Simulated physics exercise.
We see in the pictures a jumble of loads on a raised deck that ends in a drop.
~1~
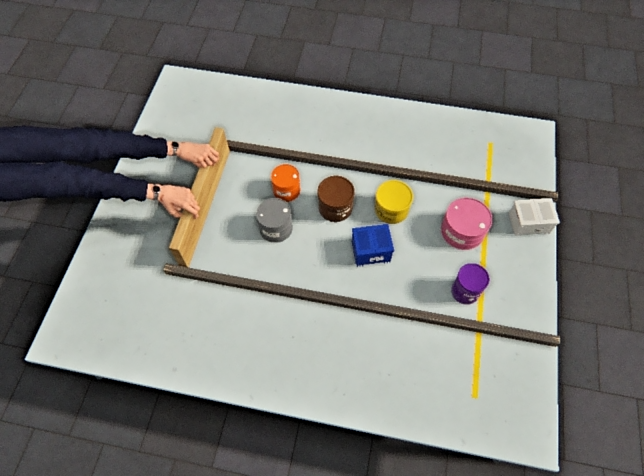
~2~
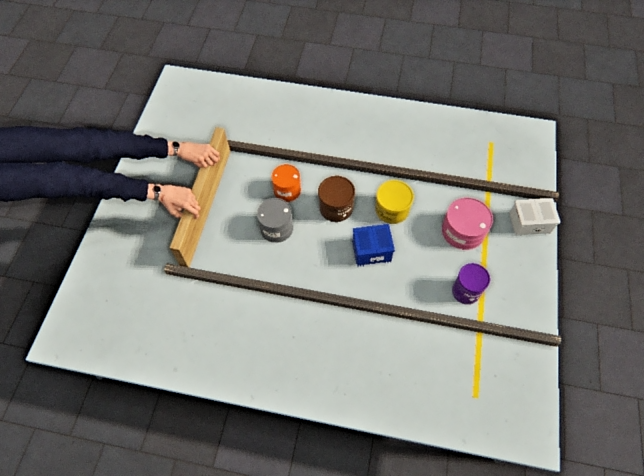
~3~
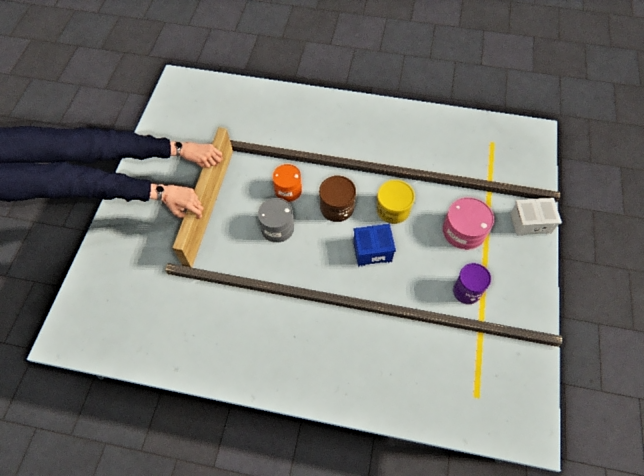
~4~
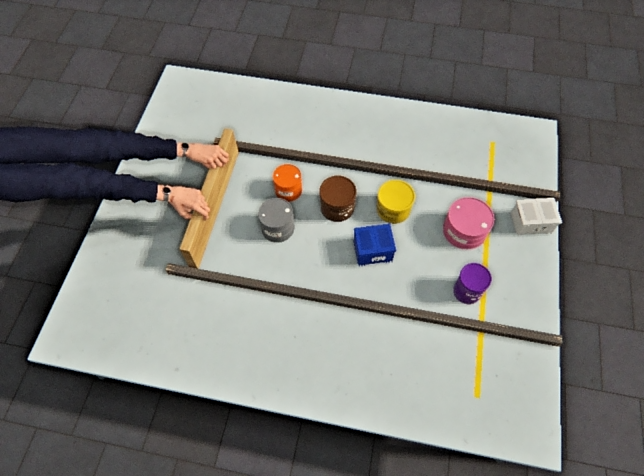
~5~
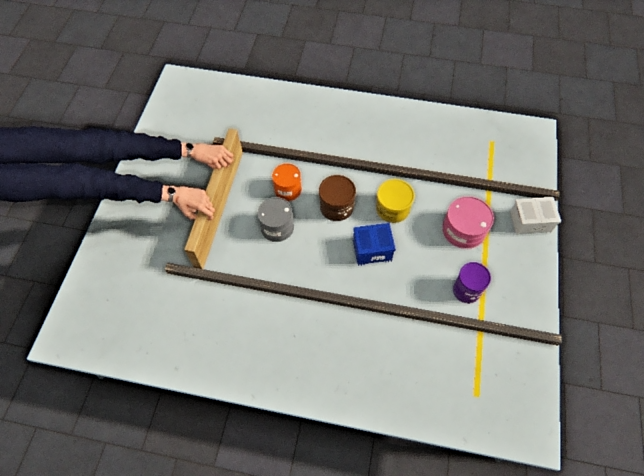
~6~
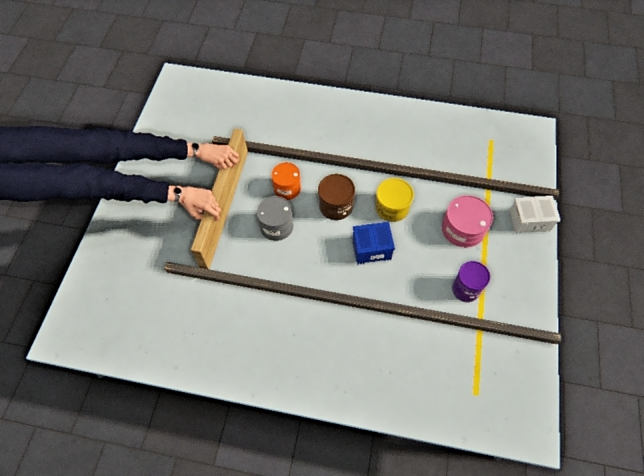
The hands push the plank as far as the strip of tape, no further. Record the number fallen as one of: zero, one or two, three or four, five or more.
Seems the ones that don't stay up number one or at most two, for sure.
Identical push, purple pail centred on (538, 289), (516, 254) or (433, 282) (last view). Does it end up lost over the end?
Well, one by one, it is safe, is safe and is safe.
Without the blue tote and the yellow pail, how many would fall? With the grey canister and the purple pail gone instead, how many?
First 2, then 1.
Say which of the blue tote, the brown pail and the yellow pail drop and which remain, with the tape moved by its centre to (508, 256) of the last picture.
The blue tote stays put. The brown pail stays put. The yellow pail stays put.
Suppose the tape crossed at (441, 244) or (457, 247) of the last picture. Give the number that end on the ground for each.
Respectively 0 and 1.
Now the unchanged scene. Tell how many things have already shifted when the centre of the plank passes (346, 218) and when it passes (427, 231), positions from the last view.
By then 5, and later 8.
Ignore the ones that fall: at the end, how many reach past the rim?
Things overhanging at the end: 1.
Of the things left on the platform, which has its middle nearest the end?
The pink canister winds up nearest.
Soon after, none off yet; white tote at rest near (533, 215); purple pail at rest near (470, 282); pink canister at rest near (467, 222).
Then, none off yet; white tote moved a little near (547, 212); purple pail moved about its own width near (513, 305); pink canister moved about its own width near (512, 223).
At rest, the number that fall off is one or two; fallen, purple pail and white tote.
